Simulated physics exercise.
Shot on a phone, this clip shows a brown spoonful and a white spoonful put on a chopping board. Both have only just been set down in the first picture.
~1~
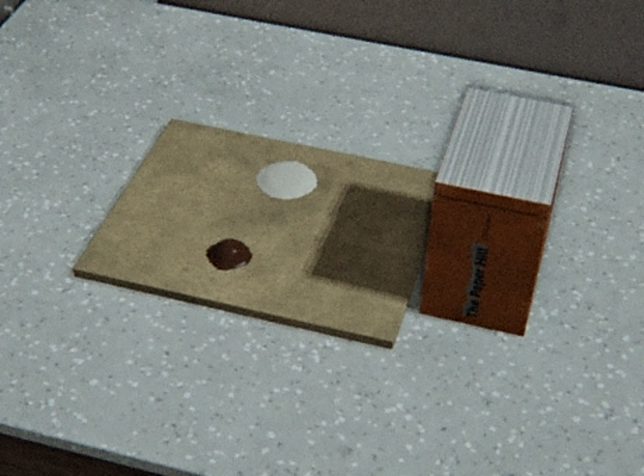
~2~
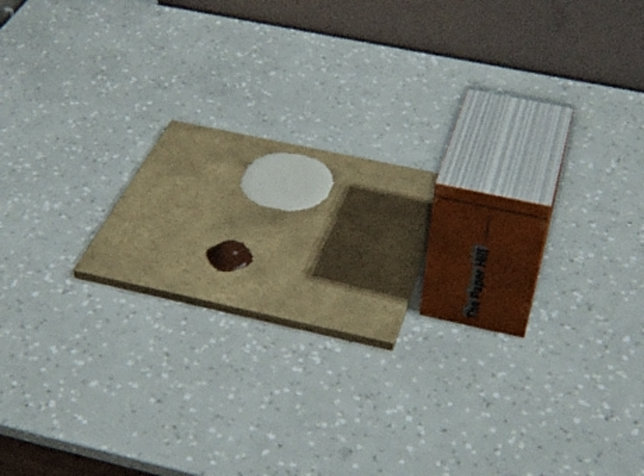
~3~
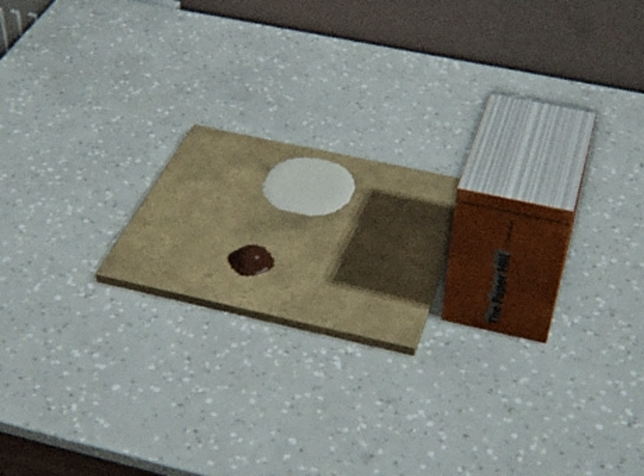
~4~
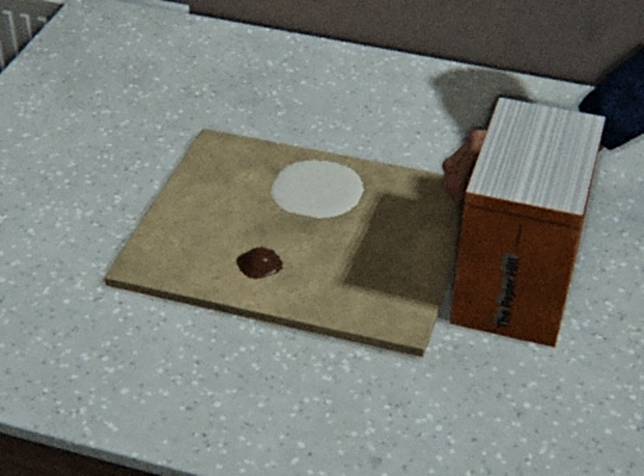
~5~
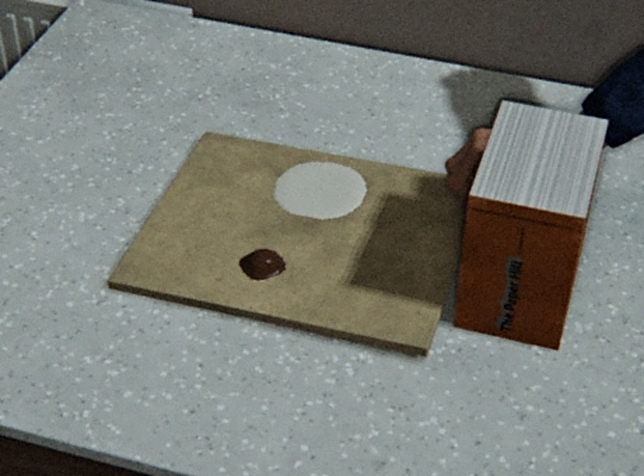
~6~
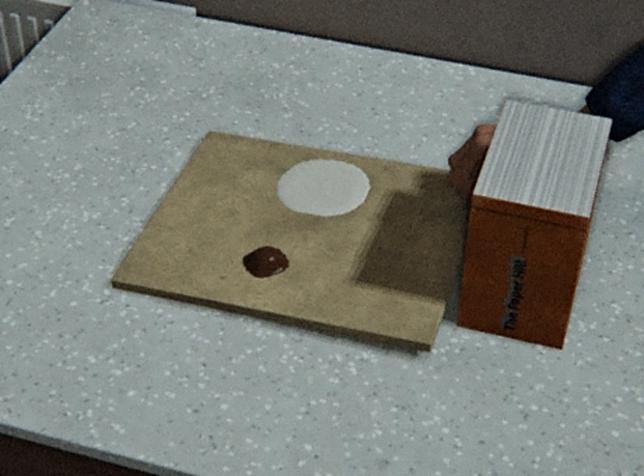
A hand grips the far end of a chopping board and tilts it slightly after a white spoonful spreads beside a brown one.
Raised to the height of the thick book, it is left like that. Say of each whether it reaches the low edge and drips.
Note - brown spoonful: It does not leave; white spoonful: It leaves the surface.
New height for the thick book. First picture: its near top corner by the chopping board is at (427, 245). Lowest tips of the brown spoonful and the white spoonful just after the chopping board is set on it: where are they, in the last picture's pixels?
The first one ends near (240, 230) and the second near (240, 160).
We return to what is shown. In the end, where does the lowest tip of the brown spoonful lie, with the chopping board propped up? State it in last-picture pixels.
That ends up close to (218, 208).
Next, slope about 33°; the brown spoonful has not moved; the white spoonful has crept down a long way.
After that, the brown spoonful has not moved; the white spoonful is dripping off the low end.
Finally, slope about 33°; the brown spoonful has not moved; the white spoonful is dripping off the low end.
